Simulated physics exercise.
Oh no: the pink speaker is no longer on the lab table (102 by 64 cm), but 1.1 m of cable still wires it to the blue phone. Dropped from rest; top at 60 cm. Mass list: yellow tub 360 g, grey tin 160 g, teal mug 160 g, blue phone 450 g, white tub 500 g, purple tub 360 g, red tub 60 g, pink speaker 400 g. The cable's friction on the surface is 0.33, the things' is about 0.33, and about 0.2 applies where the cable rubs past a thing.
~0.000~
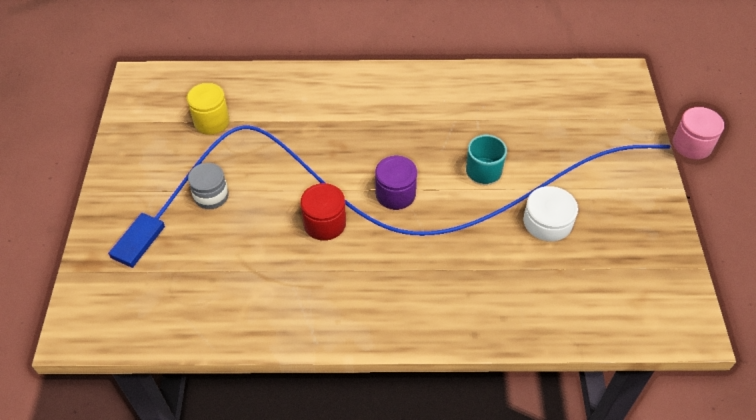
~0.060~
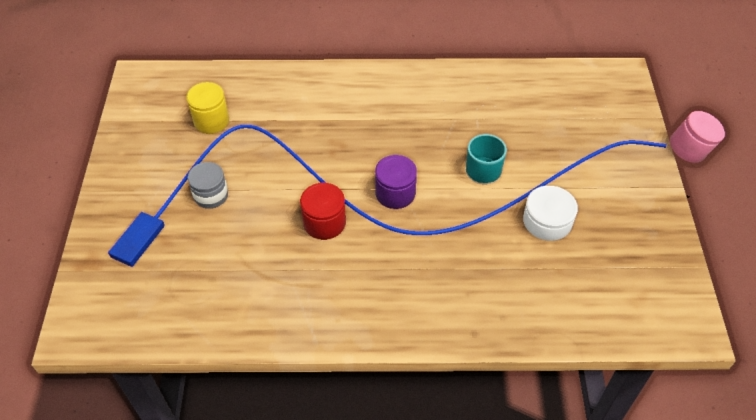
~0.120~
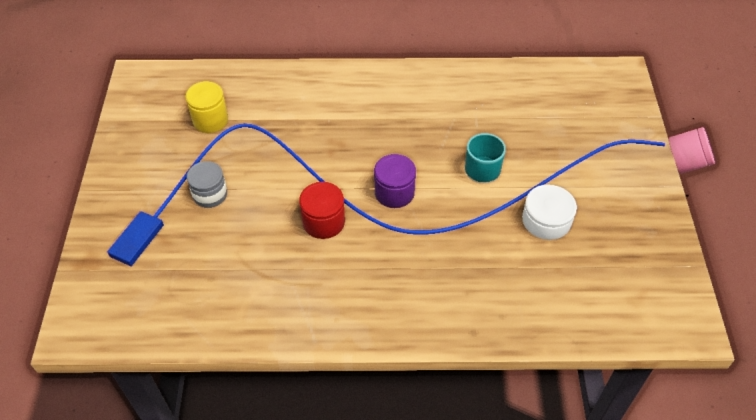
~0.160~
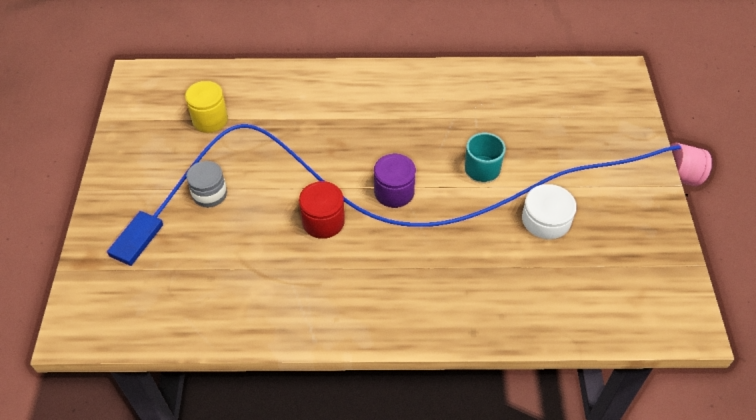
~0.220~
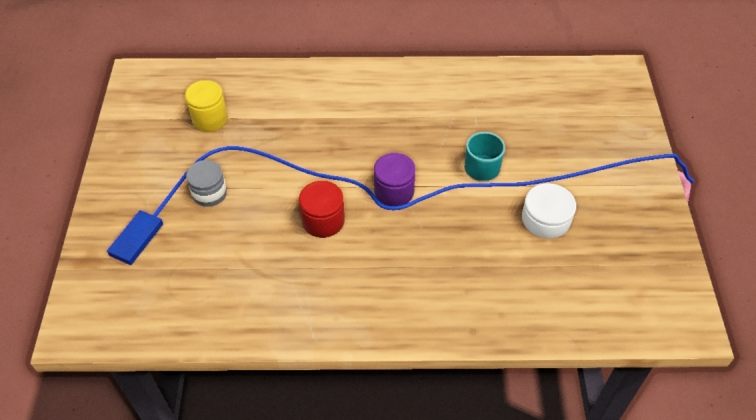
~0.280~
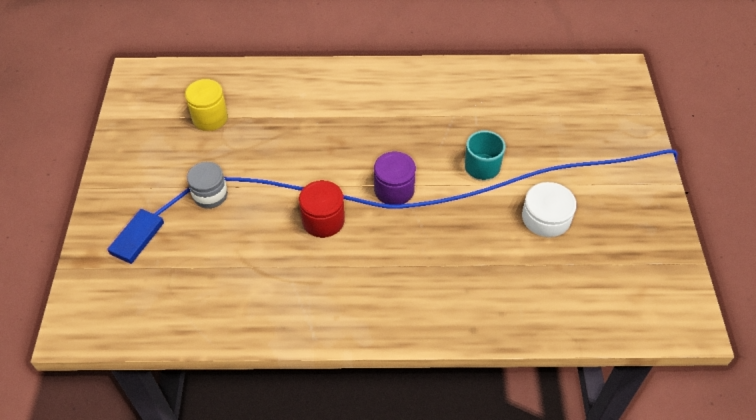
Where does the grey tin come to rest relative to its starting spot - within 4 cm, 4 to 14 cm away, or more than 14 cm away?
Most likely it winds up at a remote distance.
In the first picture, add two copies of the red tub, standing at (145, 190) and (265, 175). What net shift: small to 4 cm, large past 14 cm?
Shift 1: Minor. Shift 2: Major.
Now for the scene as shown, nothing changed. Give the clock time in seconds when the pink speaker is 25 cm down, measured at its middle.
Time: 0.30 s.
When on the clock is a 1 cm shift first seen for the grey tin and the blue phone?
The grey tin at 0.30 seconds and the blue phone at 0.34 seconds.
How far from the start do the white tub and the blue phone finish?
Final offset from start: White tub = 0 cm, blue phone = 25 cm.
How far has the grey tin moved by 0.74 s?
Shift of the grey tin - 30 cm.
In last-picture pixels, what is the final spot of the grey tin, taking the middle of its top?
End position in the last picture: Approx. (255, 333).
After 0.5 s, the cable's tail end at (223, 225); grey tin 24 cm off its start, blue phone 10 cm off its start, pink speaker over the edge.
After 0.7 s, the cable's tail end at (285, 200); grey tin 31 cm off its start, blue phone 20 cm off its start, pink speaker over the edge.
After 1.0 s, the cable's tail end at (319, 203); grey tin 31 cm off its start at (255, 333), blue phone 25 cm off its start at (289, 202), pink speaker over the edge.
After 1.2 s, the cable's tail end at (319, 203); grey tin 31 cm off its start, blue phone 25 cm off its start, pink speaker over the edge.
After 2.4 s, the cable's tail end at (319, 203); grey tin 31 cm off its start at (255, 333), blue phone 25 cm off its start at (289, 202), pink speaker over the edge, red tub 3 cm off its start at (324, 208).
